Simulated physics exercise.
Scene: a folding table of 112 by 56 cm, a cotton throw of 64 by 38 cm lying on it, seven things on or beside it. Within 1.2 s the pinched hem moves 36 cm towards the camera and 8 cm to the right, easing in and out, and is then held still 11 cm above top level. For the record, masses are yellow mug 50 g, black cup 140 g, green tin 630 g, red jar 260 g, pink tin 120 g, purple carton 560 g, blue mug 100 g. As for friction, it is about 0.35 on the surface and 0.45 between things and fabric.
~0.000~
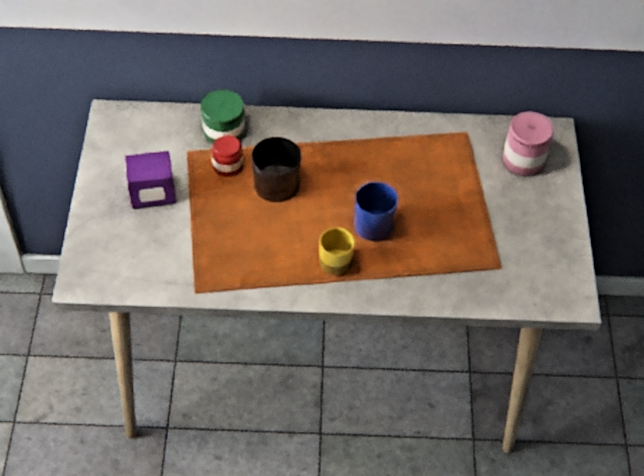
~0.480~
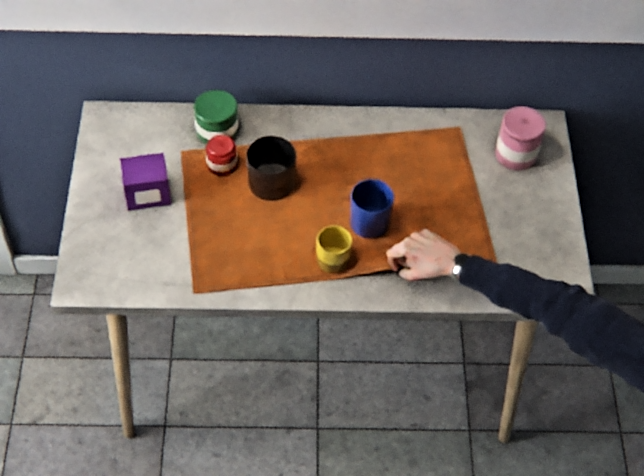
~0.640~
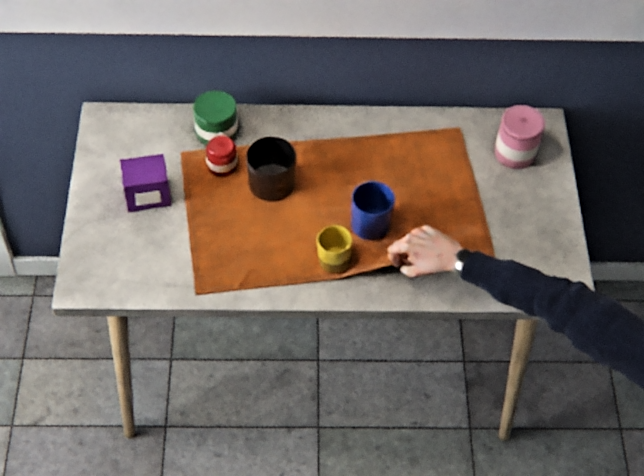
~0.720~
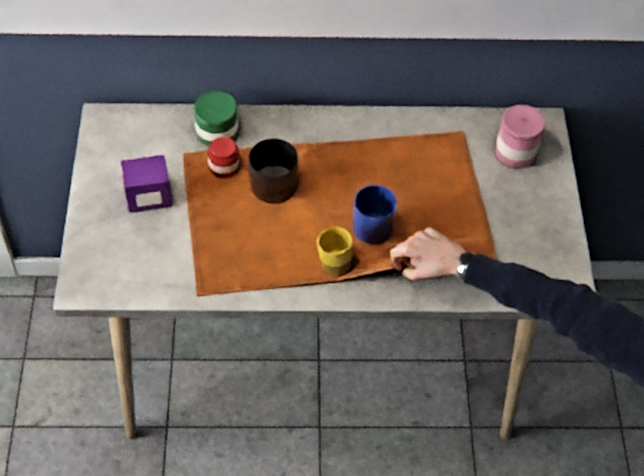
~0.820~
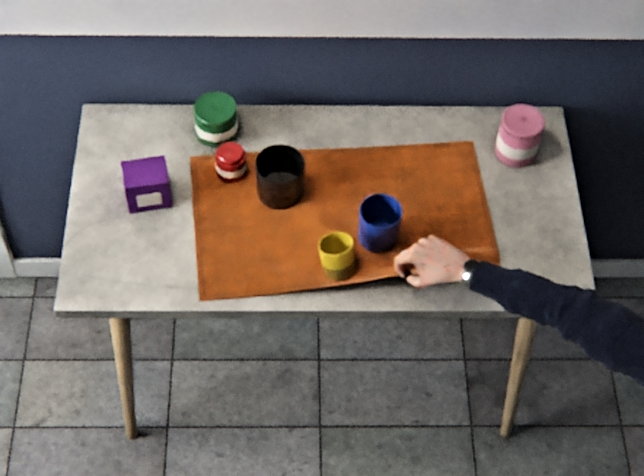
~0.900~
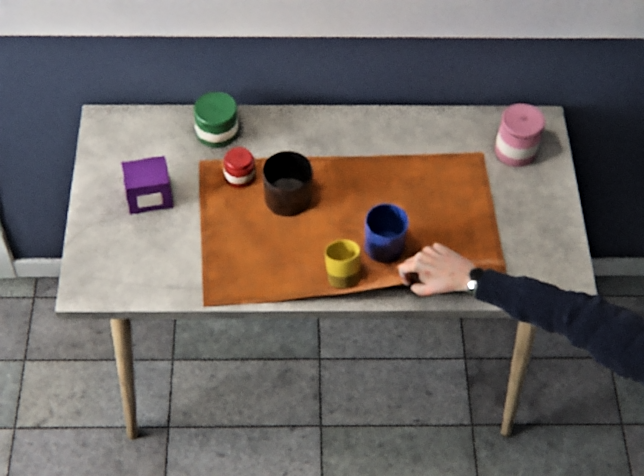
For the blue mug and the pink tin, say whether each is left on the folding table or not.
Blue mug: Not left on it; pink tin: Left on it.
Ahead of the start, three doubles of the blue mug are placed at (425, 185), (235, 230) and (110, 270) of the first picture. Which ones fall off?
First leaves the top, second leaves the top, third keeps its place.
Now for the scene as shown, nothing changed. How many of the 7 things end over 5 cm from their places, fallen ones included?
It adds up to 4.
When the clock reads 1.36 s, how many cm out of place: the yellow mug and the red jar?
Yellow mug 15 cm, red jar 25 cm.
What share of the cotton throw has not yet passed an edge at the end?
Around 10 percent.
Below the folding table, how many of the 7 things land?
In total, 3 of the things.
At 1.1 s, 80 % of the cotton throw is still over the top; blue mug 18 cm off its start, black cup 14 cm off its start, red jar 13 cm off its start.
At 1.4 s, 55 % of the cotton throw is still over the top; blue mug 26 cm off its start, black cup 24 cm off its start, red jar 23 cm off its start.
At 1.6 s, 25 % of the cotton throw is still over the top; blue mug on its side, 34 cm off its start at (447, 347), black cup 35 cm off its start at (361, 276), red jar 34 cm off its start at (327, 241).
At 1.8 s, 10 % of the cotton throw is still over the top; blue mug over the edge, black cup 44 cm off its start, red jar 41 cm off its start.
At 3.4 s, 10 % of the cotton throw is still over the top; blue mug over the edge, pink tin 0 cm off its start at (524, 119), black cup over the edge, red jar 45 cm off its start at (354, 285).
